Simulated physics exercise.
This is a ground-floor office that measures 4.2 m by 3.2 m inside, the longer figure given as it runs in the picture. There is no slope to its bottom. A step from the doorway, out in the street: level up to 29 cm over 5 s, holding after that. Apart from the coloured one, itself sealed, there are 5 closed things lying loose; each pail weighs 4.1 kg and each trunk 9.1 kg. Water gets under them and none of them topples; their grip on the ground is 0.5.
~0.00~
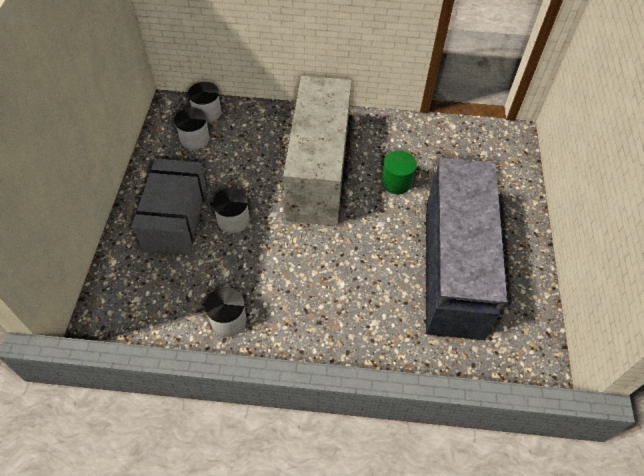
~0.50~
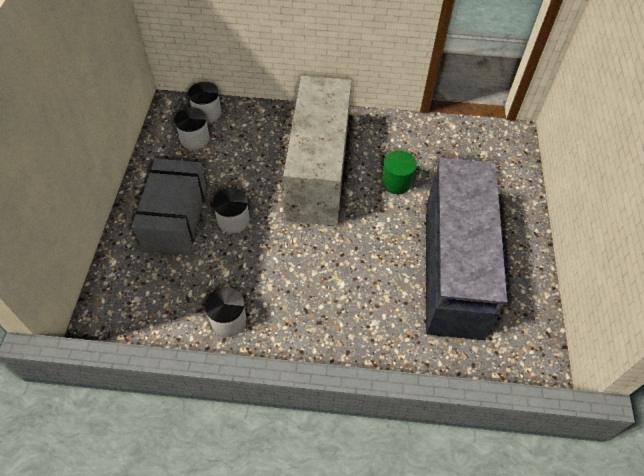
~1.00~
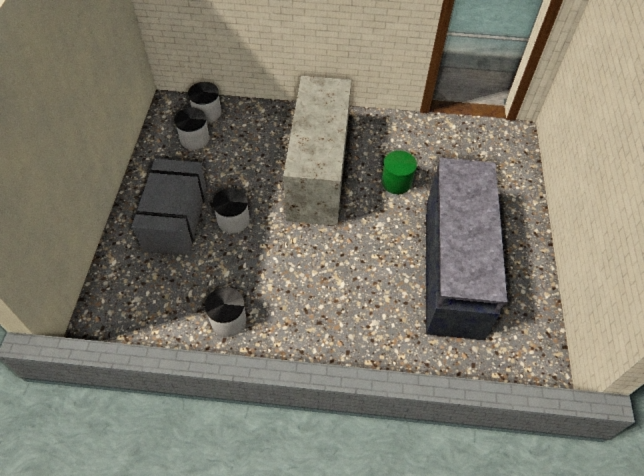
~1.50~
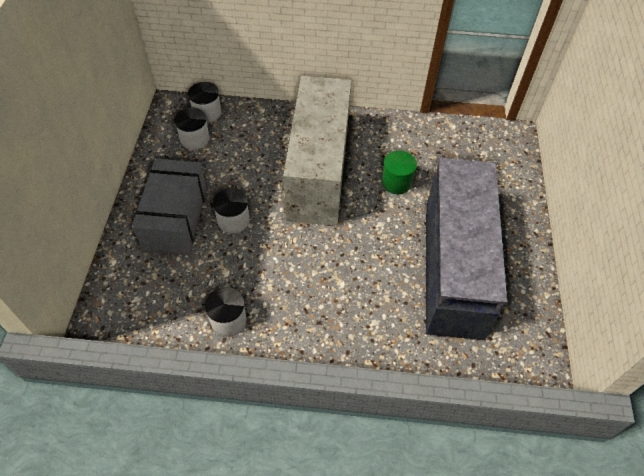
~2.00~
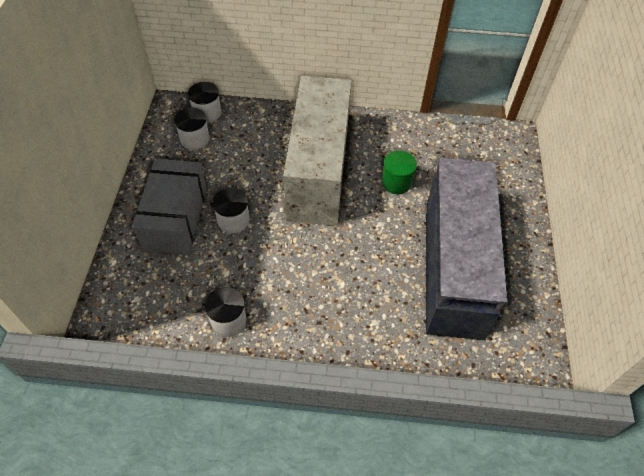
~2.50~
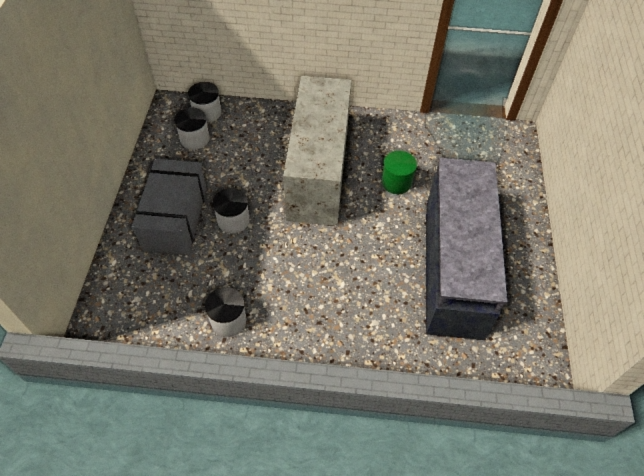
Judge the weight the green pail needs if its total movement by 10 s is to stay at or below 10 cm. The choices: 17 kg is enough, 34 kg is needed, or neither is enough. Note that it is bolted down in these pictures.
I'm betting only the heavier pick is adequate.
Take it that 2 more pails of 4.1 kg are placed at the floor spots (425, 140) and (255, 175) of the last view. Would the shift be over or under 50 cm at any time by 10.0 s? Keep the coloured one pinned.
Taking them in order, the first is beyond the line and the second is inside the line.
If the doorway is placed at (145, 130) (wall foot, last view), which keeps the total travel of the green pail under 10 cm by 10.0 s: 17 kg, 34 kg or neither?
The light one suffices.
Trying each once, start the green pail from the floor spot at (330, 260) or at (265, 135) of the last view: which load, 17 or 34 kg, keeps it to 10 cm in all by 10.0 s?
Log: Try 1 the lighter pick works; try 2 the lighter pick works.
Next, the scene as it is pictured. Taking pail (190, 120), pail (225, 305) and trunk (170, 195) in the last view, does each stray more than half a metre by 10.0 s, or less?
Respectively: Not exceeded, exceeded, exceeded.
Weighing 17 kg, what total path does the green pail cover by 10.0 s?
Close to 20 centimetres all told.
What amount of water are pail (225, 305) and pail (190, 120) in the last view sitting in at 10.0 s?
I'd put it at 7 cm and 5 cm respectively.
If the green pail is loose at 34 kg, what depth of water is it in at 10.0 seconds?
11 cm, roughly.
After 3.5 s the green pail would be 0 cm from its start with 17 kg and 0 cm from its start with 34 kg; 3 cm of water round it then.
After 4.5 s the green pail would be 0 cm from its start with 17 kg and 0 cm from its start with 34 kg; 6 cm of water round it then.
After 7.0 s the green pail would be 20 cm from its start with 17 kg and 0 cm from its start with 34 kg; 11 cm of water round it then.
After 10.0 s the green pail would be 20 cm from its start with 17 kg and 0 cm from its start with 34 kg; 11 cm of water round it then.
